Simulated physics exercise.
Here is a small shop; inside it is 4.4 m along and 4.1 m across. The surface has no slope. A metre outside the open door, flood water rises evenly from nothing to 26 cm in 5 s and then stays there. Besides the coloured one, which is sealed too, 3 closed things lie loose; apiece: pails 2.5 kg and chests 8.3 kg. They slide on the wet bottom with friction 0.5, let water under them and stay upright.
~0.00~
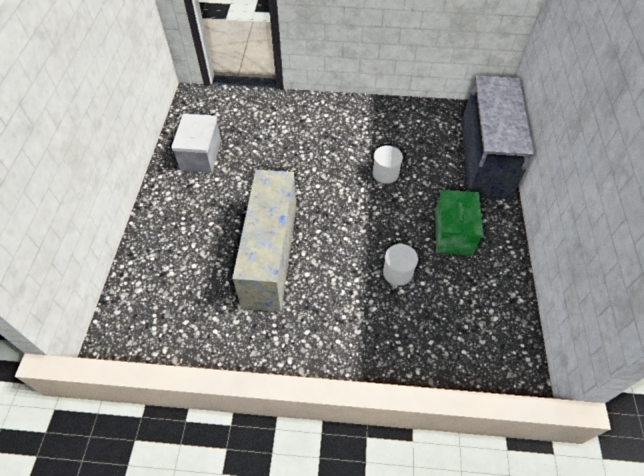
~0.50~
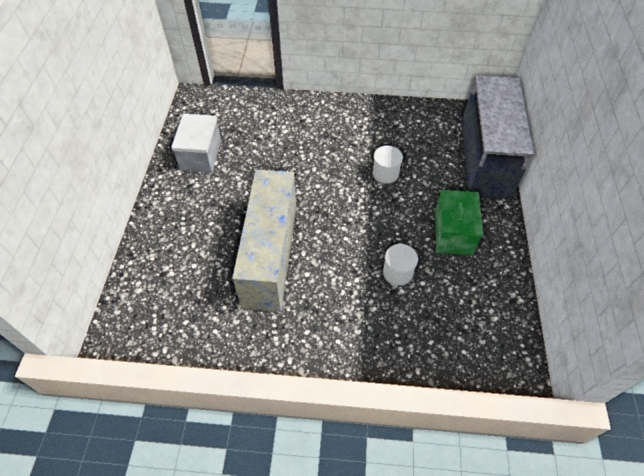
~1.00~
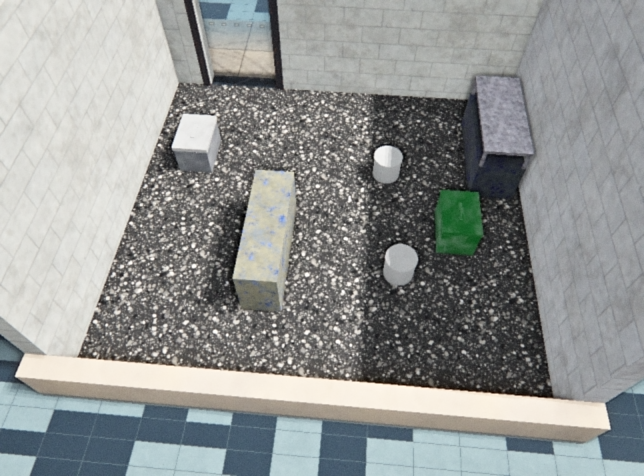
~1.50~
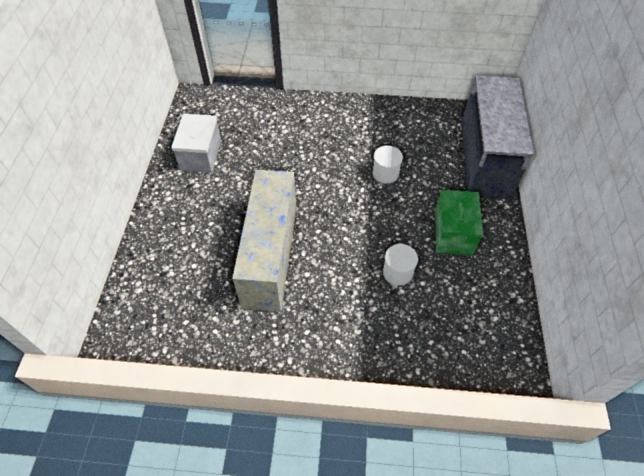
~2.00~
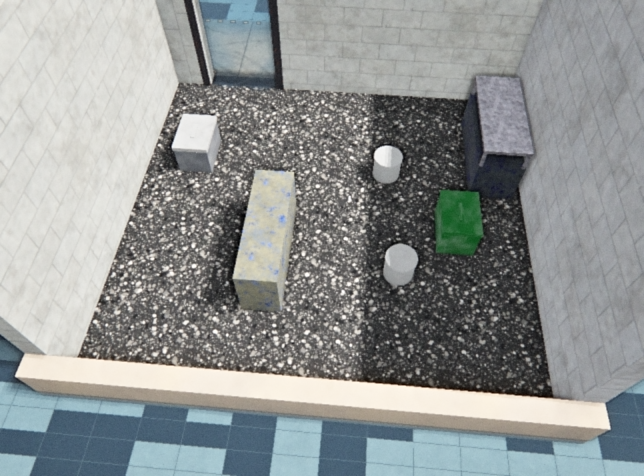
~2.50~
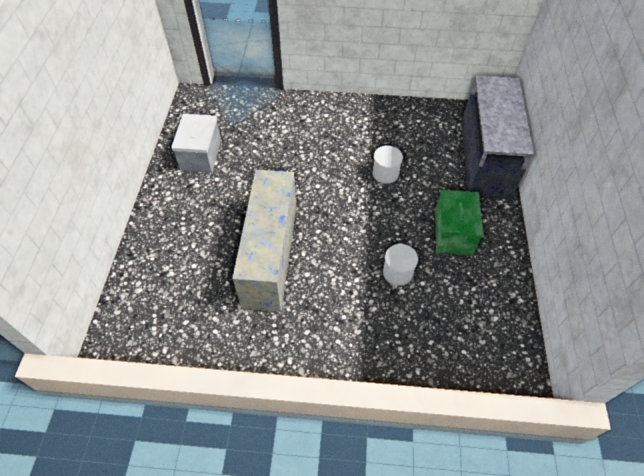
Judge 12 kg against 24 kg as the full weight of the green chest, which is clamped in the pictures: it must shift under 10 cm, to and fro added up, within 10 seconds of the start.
For it, the lower weight is enough.
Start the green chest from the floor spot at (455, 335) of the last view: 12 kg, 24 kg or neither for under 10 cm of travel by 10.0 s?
Only the larger holds.
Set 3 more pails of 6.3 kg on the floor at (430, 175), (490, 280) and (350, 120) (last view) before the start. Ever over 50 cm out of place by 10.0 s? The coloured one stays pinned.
In that order: Under, short of it, under.
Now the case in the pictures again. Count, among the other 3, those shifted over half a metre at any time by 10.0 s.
I count 2.
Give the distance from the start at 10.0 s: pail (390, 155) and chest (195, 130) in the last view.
In that order: 10 cm, 300 cm.
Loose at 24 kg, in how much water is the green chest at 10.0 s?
Roughly 5 cm.
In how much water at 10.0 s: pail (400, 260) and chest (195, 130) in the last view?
About 14 and 5 cm.
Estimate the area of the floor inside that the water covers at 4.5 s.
Roughly 5.5 m2.
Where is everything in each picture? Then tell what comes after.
The first picture shows the green chest at (461, 212) rests on the ground; water covers 0.0 m2; 0 of 4 have shifted.
The second picture shows the green chest at (461, 212), on the bottom; 0.0 m2 under water; 0 of 4 have shifted.
The third picture shows the green chest at (461, 212) rests on the ground; water covers 0.0 m2; 0 of 4 have shifted.
The fourth picture shows the green chest at (461, 212), on the bottom; water covers 0.0 m2; 0 of 4 have shifted.
The fifth picture shows the green chest at (461, 212), on the bottom; water covers 0.0 m2; 0 of 4 have shifted.
The sixth picture shows the green chest at (461, 212), on the bottom; 0.4 m2 under water; 0 of 4 have shifted.
After 3.5 s the green chest would be 0 cm from its start with 12 kg and 0 cm from its start with 24 kg; 0 cm of water round it then.
After 4.5 s the green chest would be 0 cm from its start with 12 kg and 0 cm from its start with 24 kg; 0 cm of water round it then.
After 7.0 s the green chest would be 0 cm from its start with 12 kg and 0 cm from its start with 24 kg; 3 cm of water round it then.
After 10.0 s the green chest would be 0 cm from its start with 12 kg and 0 cm from its start with 24 kg; 5 cm of water round it then.
